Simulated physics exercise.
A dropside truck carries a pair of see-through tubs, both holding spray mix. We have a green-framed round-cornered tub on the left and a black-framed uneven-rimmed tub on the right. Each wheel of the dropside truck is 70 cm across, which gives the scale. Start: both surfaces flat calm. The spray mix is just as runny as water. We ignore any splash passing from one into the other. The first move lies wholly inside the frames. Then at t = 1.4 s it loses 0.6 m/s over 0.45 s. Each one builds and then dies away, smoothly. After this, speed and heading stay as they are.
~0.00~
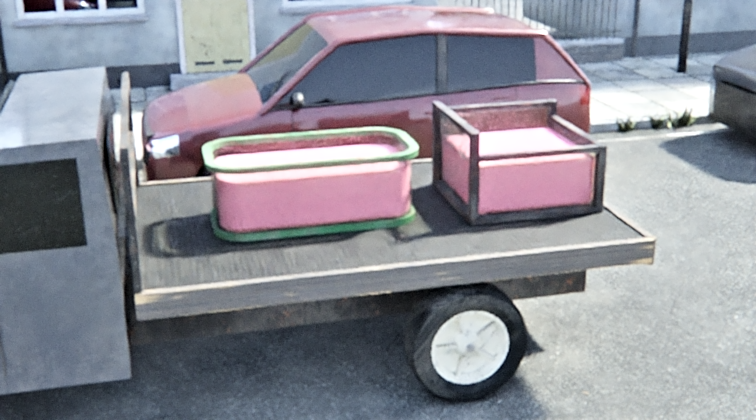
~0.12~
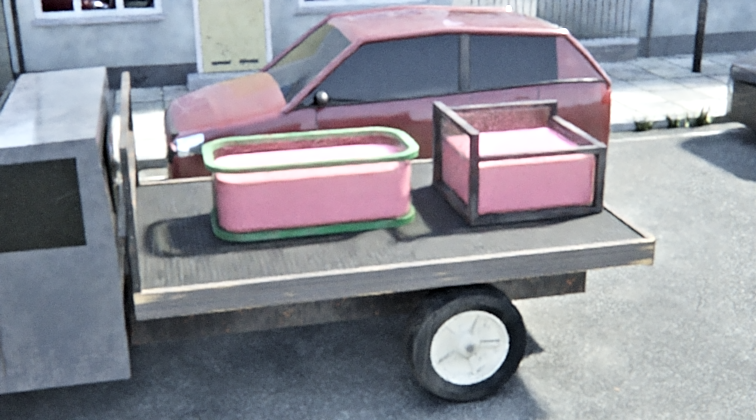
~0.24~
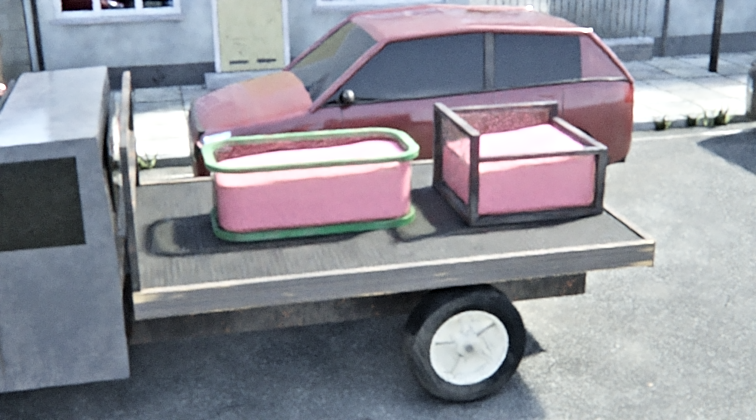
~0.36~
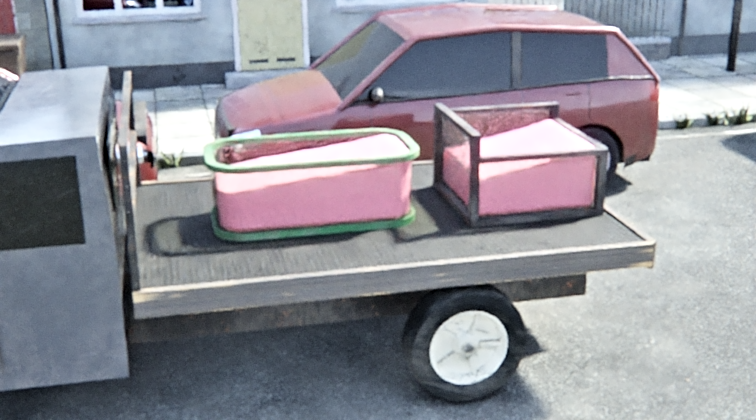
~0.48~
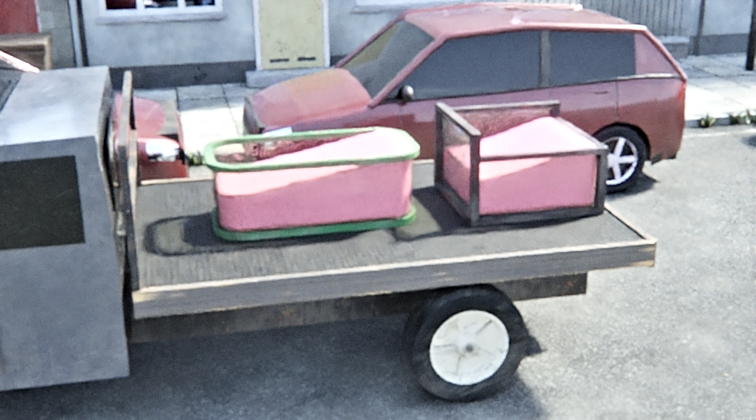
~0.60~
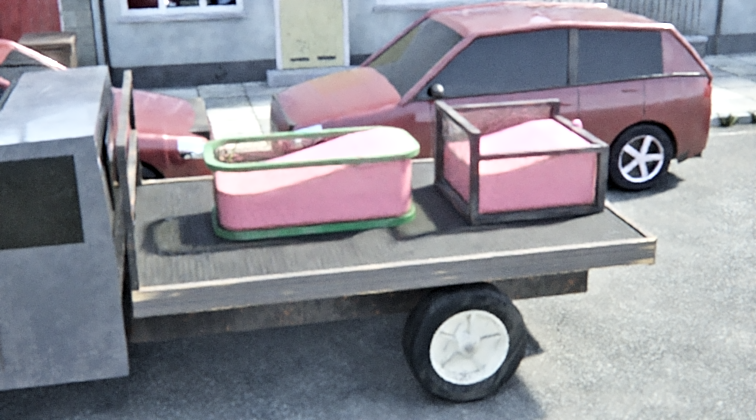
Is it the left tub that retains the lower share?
No, the right one.
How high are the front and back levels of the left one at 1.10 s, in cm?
Approx. 38 cm front, approx. 26 cm back.
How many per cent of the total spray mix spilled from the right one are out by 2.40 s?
Around 10 percent of it.
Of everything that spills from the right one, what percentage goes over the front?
Around 0 in a hundred.
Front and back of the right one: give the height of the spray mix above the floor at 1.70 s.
At the front 34 cm, at the back 30 cm.
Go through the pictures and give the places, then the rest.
Left tub, front level (229, 176), back level (398, 162); right tub, levels hidden; the front is on the left, levels are read along the near walls, in the first frame.
Left tub, front level (228, 176), back level (398, 162); right tub, levels hidden, in the second frame.
Left tub, front level (229, 181), back level (398, 158); right tub, front level (485, 168), in the third frame.
Left tub, front level (230, 186), back level (398, 153); right tub, front level (485, 172), back level (580, 146), in the fourth frame.
Left tub, front level (230, 189), back level (399, 147); right tub, front level (485, 172), back level (581, 144), in the fifth frame.
Left tub, front level (229, 187), back level (398, 146); right tub, front level (485, 169), in the sixth frame.
By 1.10 s the left one has lost nothing (front 37 cm, back 25 cm); the right one has lost nothing (front 36 cm, back 25 cm).
By 1.70 s the left one has lost nothing (front 33 cm, back 24 cm); the right one has lost nothing (front 33 cm, back 30 cm).
By 2.40 s the left one has lost 1 per cent, over the front and the back (front 28 cm, back 30 cm); the right one has lost 1 per cent, mostly over the near side, some over the back (front 23 cm, back 44 cm).
By 4.84 s the left one has lost 1 per cent, over the front and the back; the right one has lost 5 per cent, mostly over the back, some over the near side.
